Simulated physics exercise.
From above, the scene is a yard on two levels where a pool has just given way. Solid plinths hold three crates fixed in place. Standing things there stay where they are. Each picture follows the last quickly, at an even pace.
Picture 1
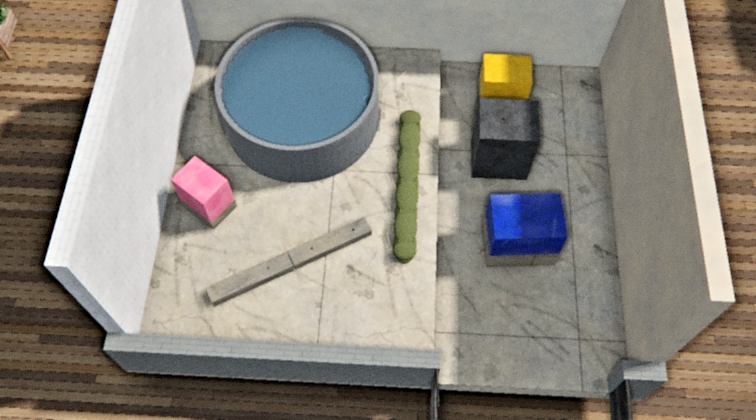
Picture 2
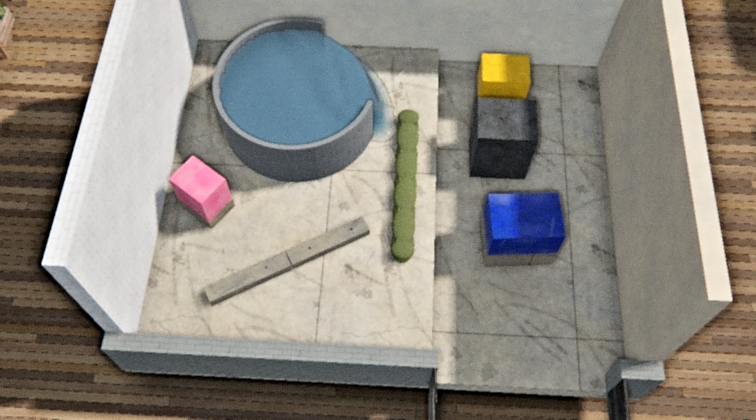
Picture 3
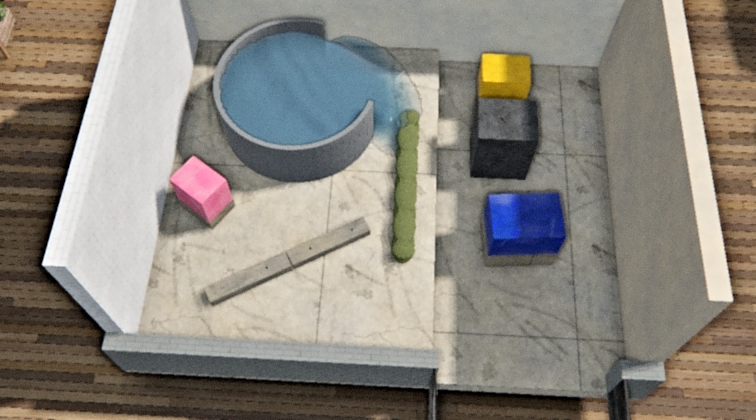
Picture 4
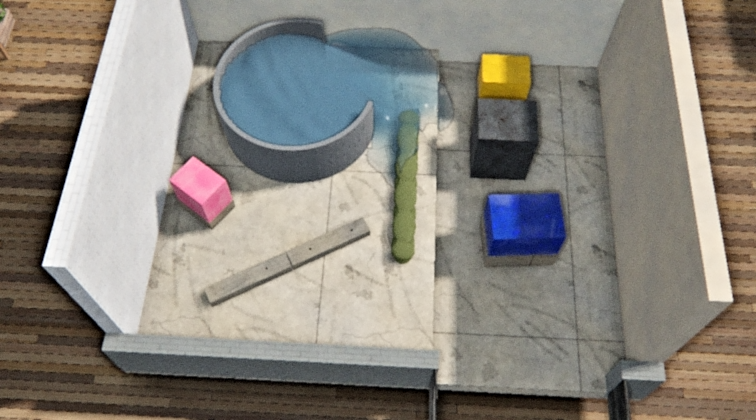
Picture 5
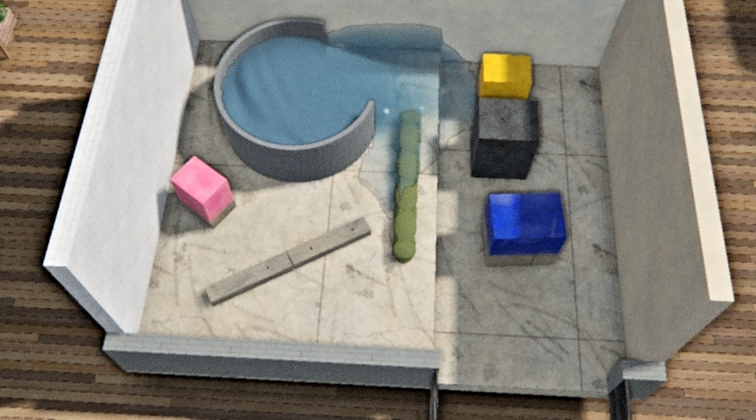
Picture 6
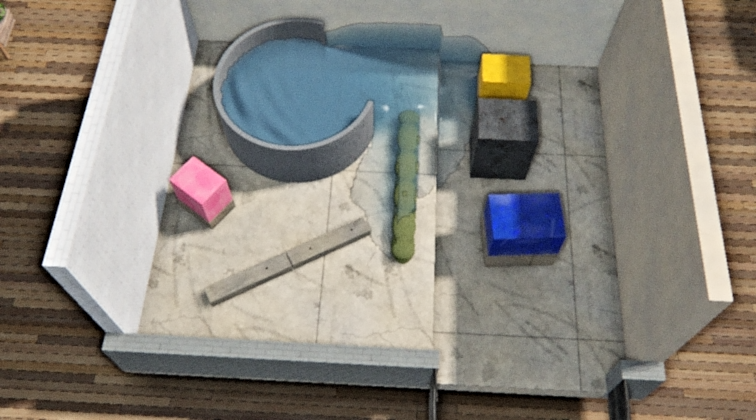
Water pours from a round grey pool as its right side opens, spreading across the pale floor of a walled yard seen from above by a still camera. A pink block sits at left, a grey beam lies below the pool, a green hedge stands mid-yard, and yellow, black and blue blocks line the right. The water runs along the back wall, around the hedge and toward the yellow block.
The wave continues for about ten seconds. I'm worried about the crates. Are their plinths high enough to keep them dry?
Well, the blue crate will stay dry, the yellow crate will get wet, the pink crate will stay dry.
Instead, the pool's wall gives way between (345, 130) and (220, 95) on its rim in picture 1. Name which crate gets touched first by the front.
My pick is the pink crate.
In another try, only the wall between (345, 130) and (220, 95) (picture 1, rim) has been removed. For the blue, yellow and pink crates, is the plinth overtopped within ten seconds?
Going through them, the blue crate is never reached, the yellow crate is never reached and the pink crate gets reached.
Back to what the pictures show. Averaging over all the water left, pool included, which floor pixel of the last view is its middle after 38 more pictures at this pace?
At about (422, 158).
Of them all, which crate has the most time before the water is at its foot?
Easy - the pink crate.
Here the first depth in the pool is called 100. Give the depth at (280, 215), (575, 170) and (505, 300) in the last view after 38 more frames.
In order: About 4, 12 and 4 in a hundred.
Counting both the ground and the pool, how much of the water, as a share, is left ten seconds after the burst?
Some 56 per cent.
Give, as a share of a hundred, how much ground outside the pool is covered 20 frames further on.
Close to 75 percent, by my reckoning.
A moment on, water covers 35 % of the floor; the blue crate not reached, the yellow crate water round its plinth, the pink crate not reached.
Next, water covers 45 % of the floor; the blue crate water round its plinth, the yellow crate water round its plinth, the pink crate not reached.
Then, water covers 75 % of the floor; the blue crate water round its plinth, the yellow crate water round its plinth, the pink crate water round its plinth.
Later, water covers 85 % of the floor; the blue crate water round its plinth, the yellow crate water round its plinth, the pink crate water round its plinth.
In the end, water covers 90 % of the floor; the blue crate stayed above the water, the yellow crate was topped, the pink crate stayed above the water.
